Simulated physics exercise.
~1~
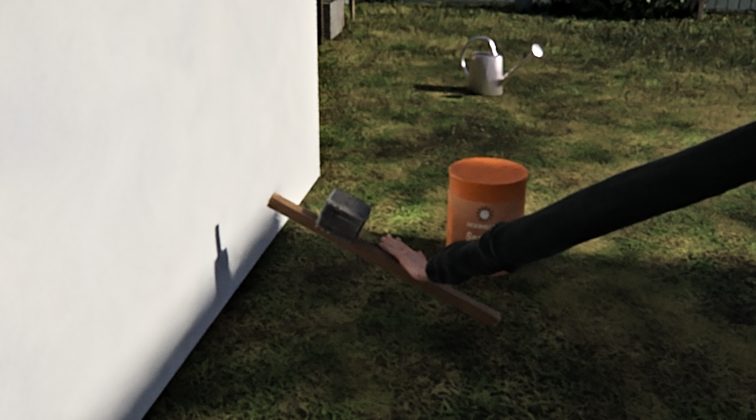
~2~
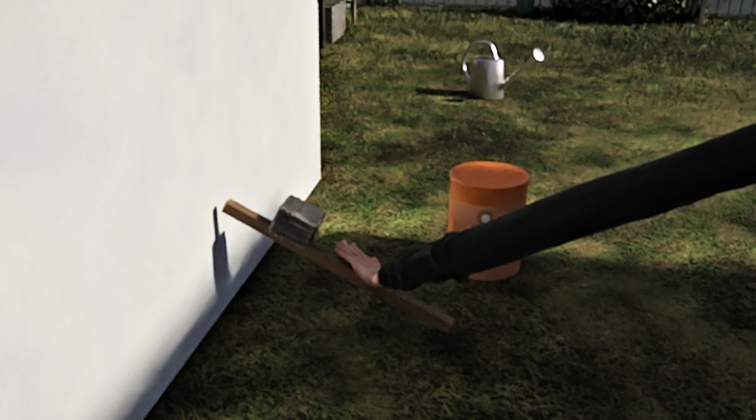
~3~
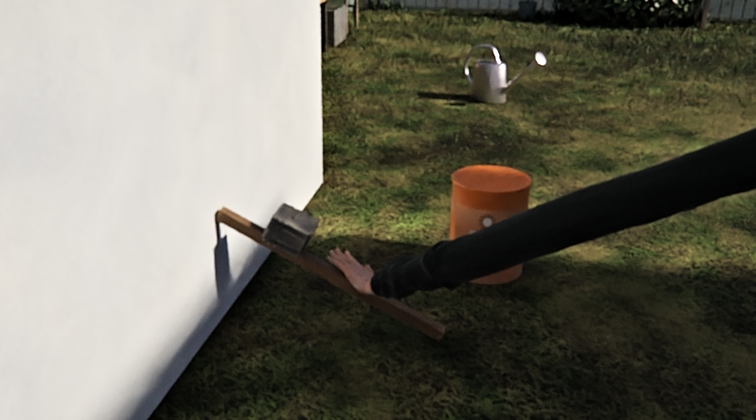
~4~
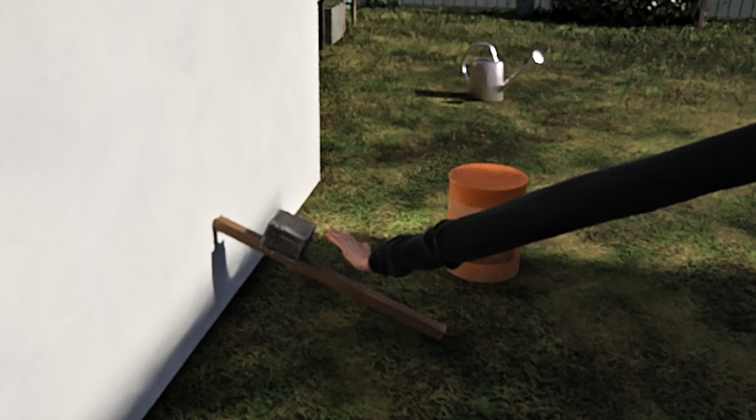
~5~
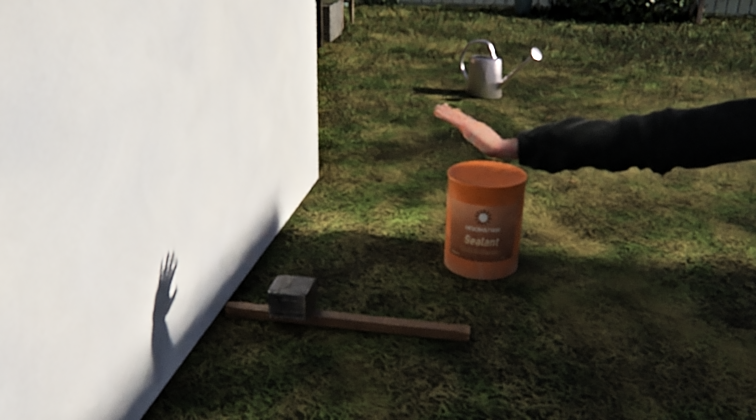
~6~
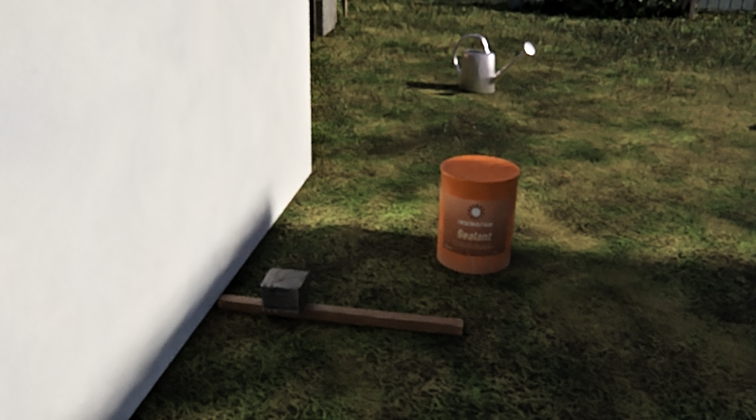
Hand leaning a brown pole carrying a grey block against a white wall, letting go, and the pole slipping down onto grass.
